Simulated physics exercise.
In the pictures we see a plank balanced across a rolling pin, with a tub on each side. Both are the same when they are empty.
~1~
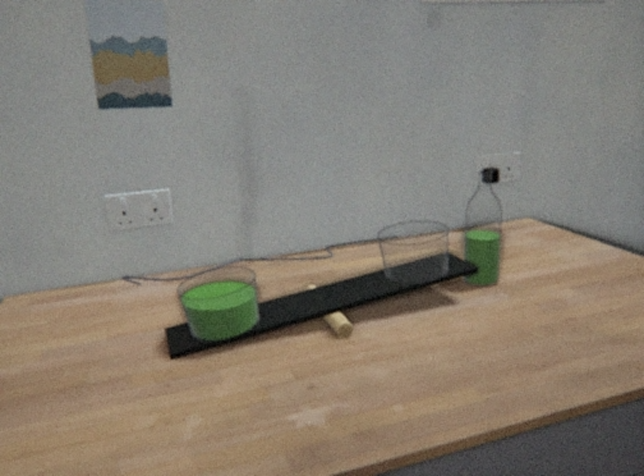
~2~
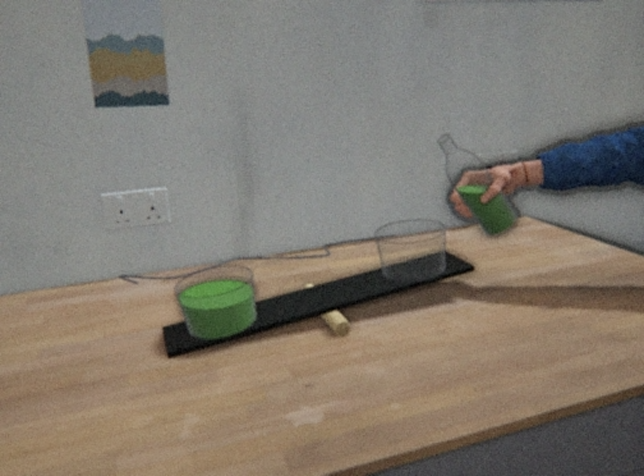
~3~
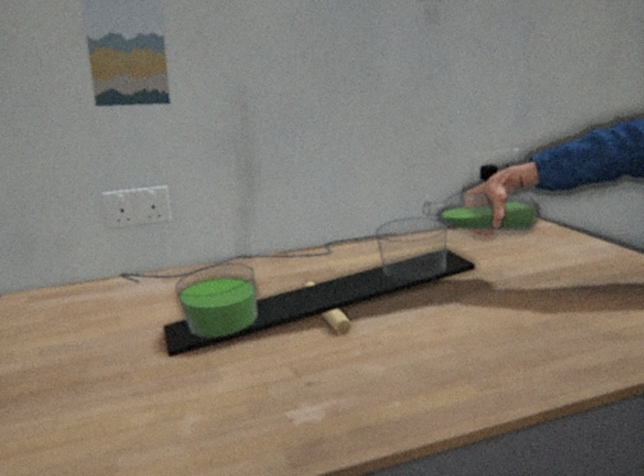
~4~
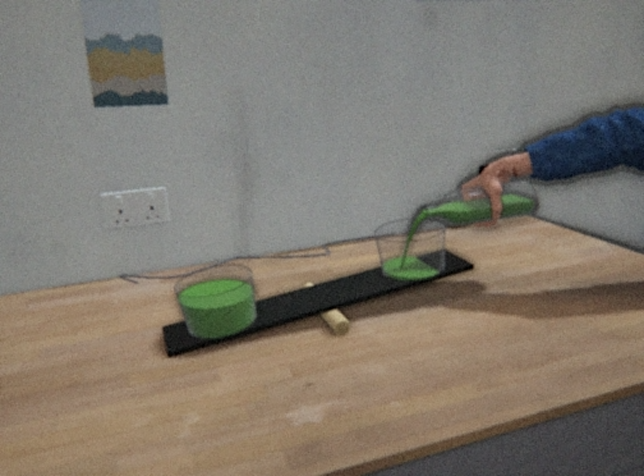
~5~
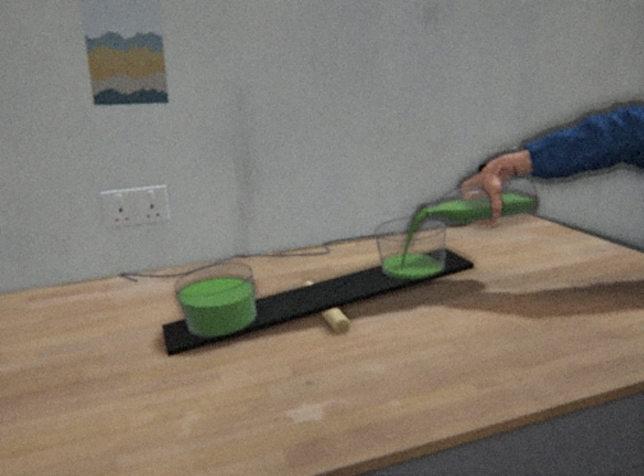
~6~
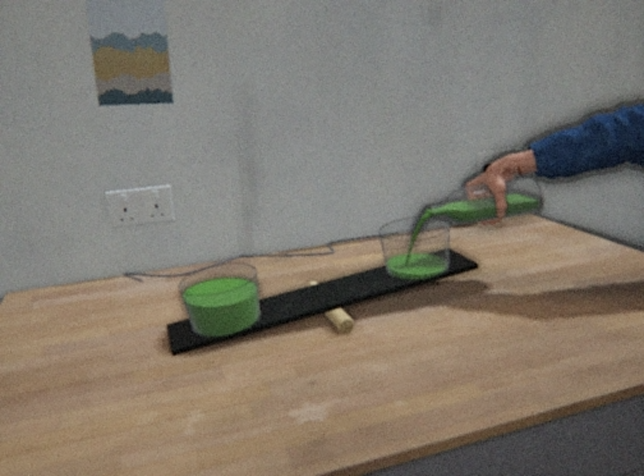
A hand in a blue sleeve lifts a bottle of green liquid from beside a tilted black plank and tips it sideways toward the empty raised tub on the right. Green liquid streams into that tub and forms a shallow layer, while the plank stays tilted with the fuller left tub low.
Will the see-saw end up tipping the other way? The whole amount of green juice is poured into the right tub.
Most likely it will fail to swap sides.
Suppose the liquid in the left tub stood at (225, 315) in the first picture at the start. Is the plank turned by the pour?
What follows: It reverses its tilt.
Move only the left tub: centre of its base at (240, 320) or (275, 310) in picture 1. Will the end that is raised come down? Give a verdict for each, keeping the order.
In order: Stays put, tilts over.
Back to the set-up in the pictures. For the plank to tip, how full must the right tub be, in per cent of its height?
Filled to about 65 percent.
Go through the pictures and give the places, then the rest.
In the first picture, before the pour; bottle (483, 227) about half full; right tub (415, 251) empty, raised; left tub (221, 302) about two thirds full, on the low side.
In the second picture, the bottle is on its way; rolling pin (341, 327); right tub (412, 250) empty.
In the third picture, the green juice nears the lip; bottle (476, 211) tipped 80° with all of its load; right tub (413, 248) empty.
In the fourth picture, pouring; rolling pin (341, 326); right tub nearly empty, surface at (413, 267); left tub about two thirds full, surface at (217, 294).
In the fifth picture, pouring; bottle (475, 204) tipped 90° with nearly all of its load; right tub (412, 247) nearly empty.
In the sixth picture, pouring; rolling pin (345, 324); right tub nearly empty, surface at (417, 264); left tub about two thirds full, surface at (221, 292).
A moment on, the right tub is about a quarter full; the plank leans as before.
Further on, the right tub is about a third full; the plank leans as before.
When it is over, the right tub is about a third full; the plank leans as before.
